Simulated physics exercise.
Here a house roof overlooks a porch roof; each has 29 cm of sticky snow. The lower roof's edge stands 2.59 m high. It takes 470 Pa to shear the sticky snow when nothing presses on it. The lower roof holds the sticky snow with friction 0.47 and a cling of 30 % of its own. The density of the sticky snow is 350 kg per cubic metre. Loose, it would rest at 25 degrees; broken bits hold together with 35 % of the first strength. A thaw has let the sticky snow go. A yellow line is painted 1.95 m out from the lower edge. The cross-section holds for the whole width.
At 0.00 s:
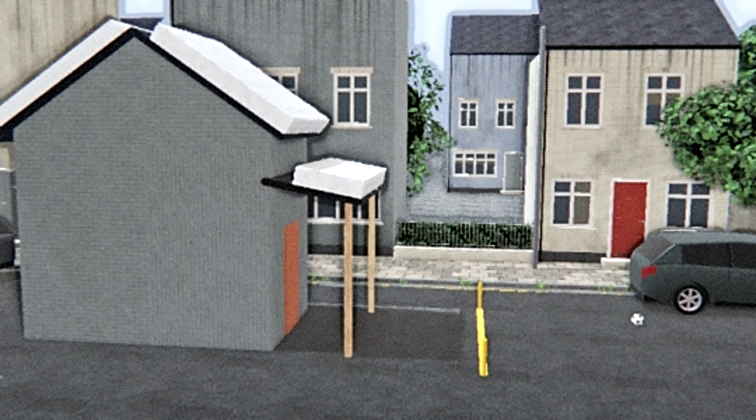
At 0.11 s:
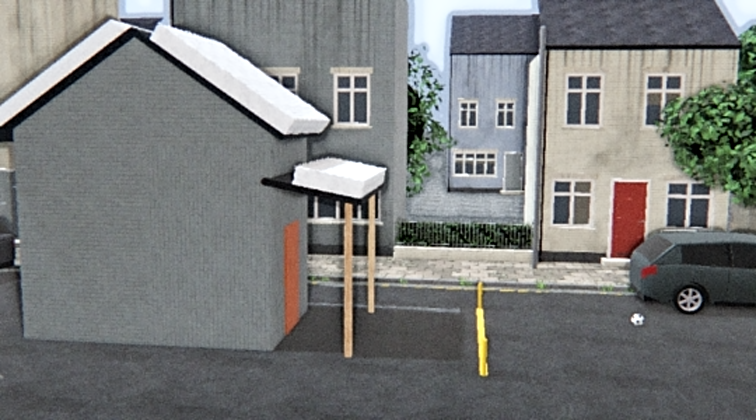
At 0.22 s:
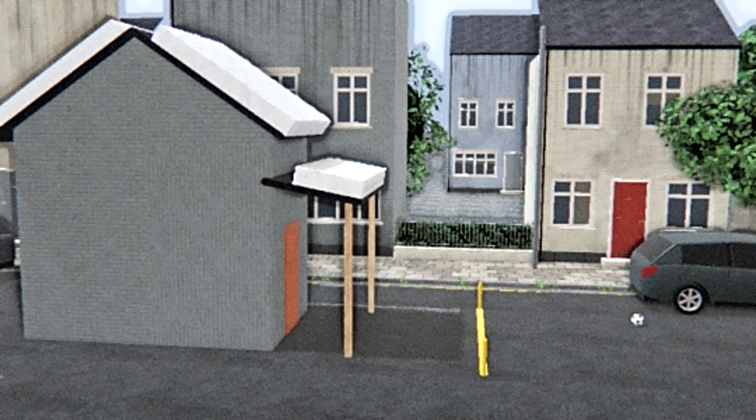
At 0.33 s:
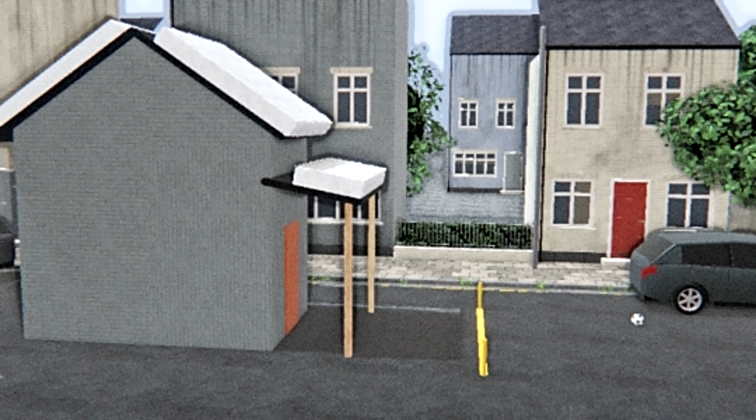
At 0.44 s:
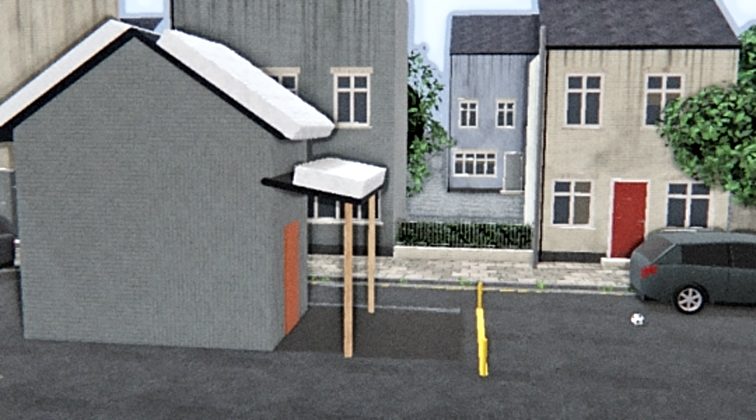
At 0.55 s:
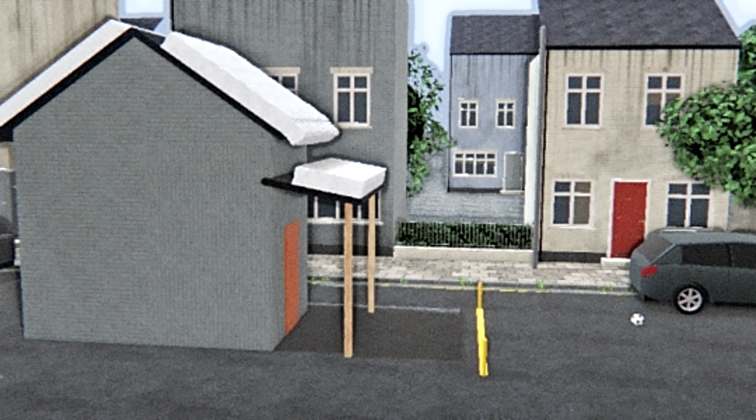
The thick white snow on the grey house's roof crept slightly down to the right, its front poking a little past the edge above the snowy porch roof, and then it began to crack.
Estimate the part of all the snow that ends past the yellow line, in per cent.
About 11 %.
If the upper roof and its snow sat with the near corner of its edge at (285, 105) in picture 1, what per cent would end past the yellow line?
In that case some 30 per cent.
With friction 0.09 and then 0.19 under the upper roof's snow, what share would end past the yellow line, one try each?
In turn about 40 %, 35 %.
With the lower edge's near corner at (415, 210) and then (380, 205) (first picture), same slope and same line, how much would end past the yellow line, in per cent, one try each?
In turn about 0 %, 3 %.
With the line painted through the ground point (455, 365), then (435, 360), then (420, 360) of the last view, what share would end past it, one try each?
In turn about 20 %, 30 %, 35 %.
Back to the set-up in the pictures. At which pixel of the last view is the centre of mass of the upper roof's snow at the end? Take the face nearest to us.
Near (406, 292).
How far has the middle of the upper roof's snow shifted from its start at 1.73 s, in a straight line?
Roughly 2.0 m.
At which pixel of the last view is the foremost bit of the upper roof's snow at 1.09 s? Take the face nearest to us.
Near (332, 170).
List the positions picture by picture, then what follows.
In the first frame, front end of the sticky snow at (286, 126).
In the second frame, front end of the sticky snow at (286, 127), its middle shifted 9 mm.
In the third frame, front end of the sticky snow at (288, 128), its middle shifted 3.6 cm, 1 % of it past the upper edge, in one piece.
In the fourth frame, front end of the sticky snow at (290, 118), its middle shifted 8.1 cm, 3 % of it past the upper edge, in one piece.
In the fifth frame, front end of the sticky snow at (293, 119), its middle shifted 15 cm, 6 % of it past the upper edge, in one piece.
In the sixth frame, front end of the sticky snow at (299, 125), its middle shifted 23 cm, 9 % of it past the upper edge, cracking.
By 1.09 s, none is below the lower edge and 0 % is past the line.
By 1.73 s, none is below the lower edge and 0 % is past the line.
By 2.36 s, 35 % is below the lower edge and 0 % is past the line.
By 3.00 s, 57 % is below the lower edge and 10 % is past the line.
By 4.00 s, at the end, 59 % is below the lower edge and 11 % is past the line.
